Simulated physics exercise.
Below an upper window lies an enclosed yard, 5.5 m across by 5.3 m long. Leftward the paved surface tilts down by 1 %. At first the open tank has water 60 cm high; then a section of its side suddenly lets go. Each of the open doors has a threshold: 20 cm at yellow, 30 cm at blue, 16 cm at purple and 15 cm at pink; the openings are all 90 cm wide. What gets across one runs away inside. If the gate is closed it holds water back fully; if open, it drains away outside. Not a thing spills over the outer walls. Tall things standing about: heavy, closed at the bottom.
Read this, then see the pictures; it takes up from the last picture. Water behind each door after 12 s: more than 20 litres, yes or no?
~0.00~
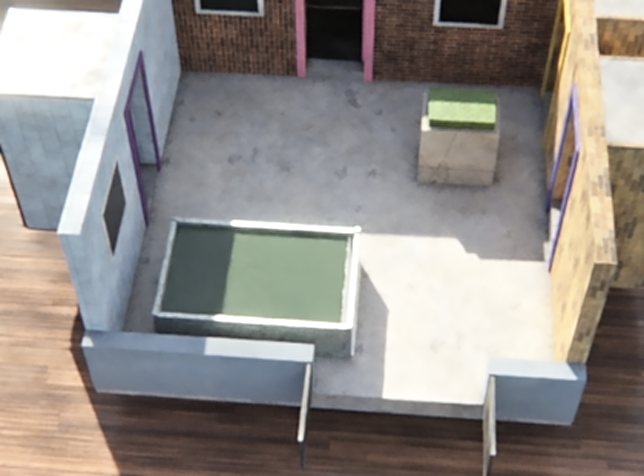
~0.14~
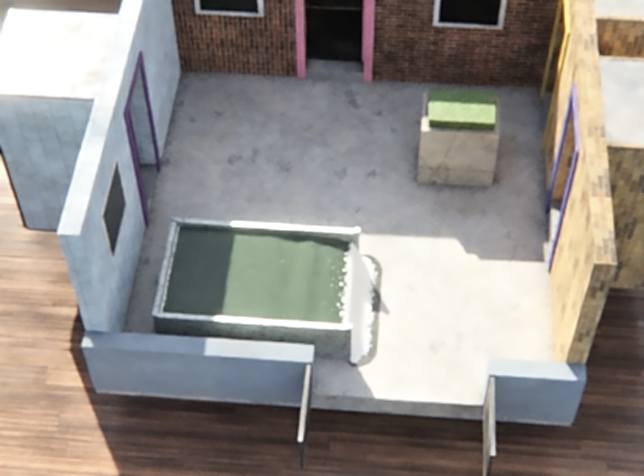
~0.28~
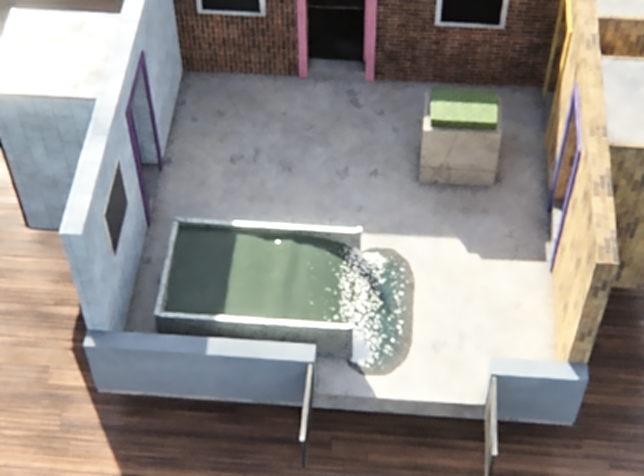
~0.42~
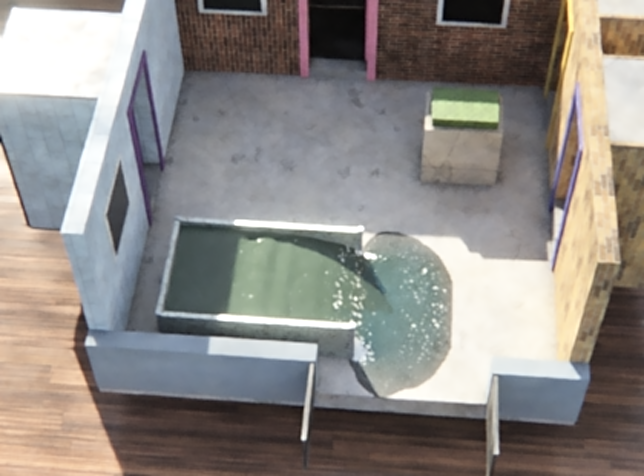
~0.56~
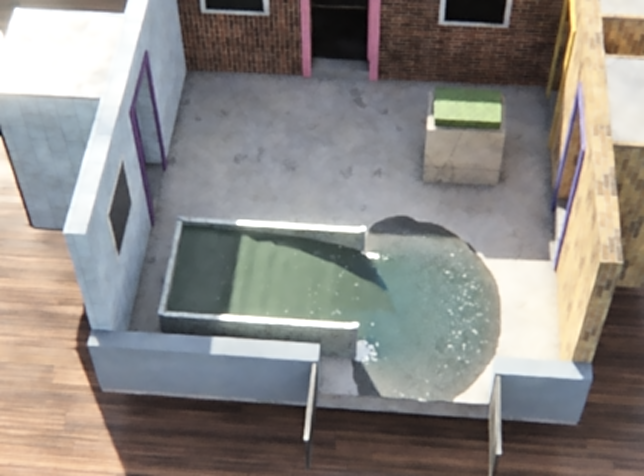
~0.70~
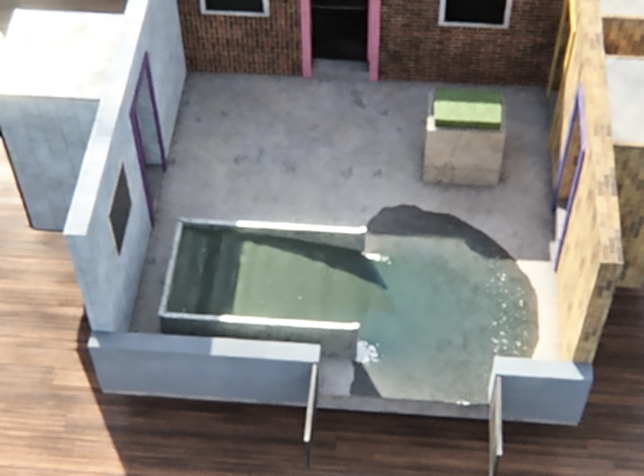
Yellow door: No; blue door: No; purple door: No; pink door: No.
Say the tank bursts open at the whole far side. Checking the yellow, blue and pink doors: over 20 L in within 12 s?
Note: Yellow short of the mark, blue short of the mark, pink beyond the mark.
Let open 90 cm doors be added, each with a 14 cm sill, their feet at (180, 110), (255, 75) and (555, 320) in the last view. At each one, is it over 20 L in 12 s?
In turn: Short of it, short of it, beyond it.
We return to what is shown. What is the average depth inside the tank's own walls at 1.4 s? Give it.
The average depth is around 36 cm.
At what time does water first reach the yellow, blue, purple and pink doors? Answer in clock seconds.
Door times: Yellow 2.0 s / blue 1.1 s / purple 6.0 s / pink 3.8 s.
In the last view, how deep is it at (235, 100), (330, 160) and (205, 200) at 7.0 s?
In that order: 3, 5 and 4 cm.
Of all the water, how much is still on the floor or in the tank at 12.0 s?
About 70 per cent.
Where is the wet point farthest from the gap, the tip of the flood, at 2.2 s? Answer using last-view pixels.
Point: Roughly (540, 118).
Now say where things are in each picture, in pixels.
In the first frame, still water, 60 cm deep, in the open tank at (259, 275).
In the second frame, water pours out at (351, 298) and has run 0.8 m, to a hidden place; typically 8 cm deep outside, 60 cm at the open tank's back.
In the third frame, the front is at a hidden place, 1.0 m from the gap at (352, 300); 1.1 m2 of floor is under water; 60 cm left at the back of the open tank.
In the fourth frame, the front is at a hidden place, 1.3 m from the gap at (354, 300); 2.3 m2 of floor is under water; 60 cm left at the back of the open tank.
In the fifth frame, water pours out at (356, 301) and has run 1.8 m, to (492, 342); typically 6 cm deep outside, 60 cm at the open tank's back.
In the sixth frame, the front is at (530, 341), 2.3 m from the gap at (357, 301); 5.2 m2 of floor is under water; 58 cm left at the back of the open tank.
After 1.4 s water covers 30 % of the floor and is deepest (35 cm) near (551, 391); yellow door not reached, blue door 18 cm at the sill, 0 L in, purple door not reached, pink door not reached.
After 2.2 s water covers 30 % of the floor and is deepest (34 cm) near (551, 391); yellow door 3 cm at the sill, 0 L in, blue door 22 cm at the sill, 0 L in, purple door not reached, pink door not reached.
After 3.5 s water covers 40 % of the floor and is deepest (30 cm) near (539, 92); yellow door 9 cm at the sill, 0 L in, blue door 16 cm at the sill, 0 L in, purple door not reached, pink door not reached.
After 7.0 s water covers 90 % of the floor and is deepest (16 cm) near (158, 201); yellow door 9 cm at the sill, 3 L in, blue door 7 cm at the sill, 0 L in, purple door 14 cm at the sill, 0 L in, pink door 4 cm at the sill, 0 L in.
After 12.0 s water covers 95 % of the floor and is deepest (12 cm) near (122, 364); yellow door 2 cm at the sill, 3 L in, blue door 2 cm at the sill, 0 L in, purple door 9 cm at the sill, 0 L in, pink door 7 cm at the sill, 0 L in.
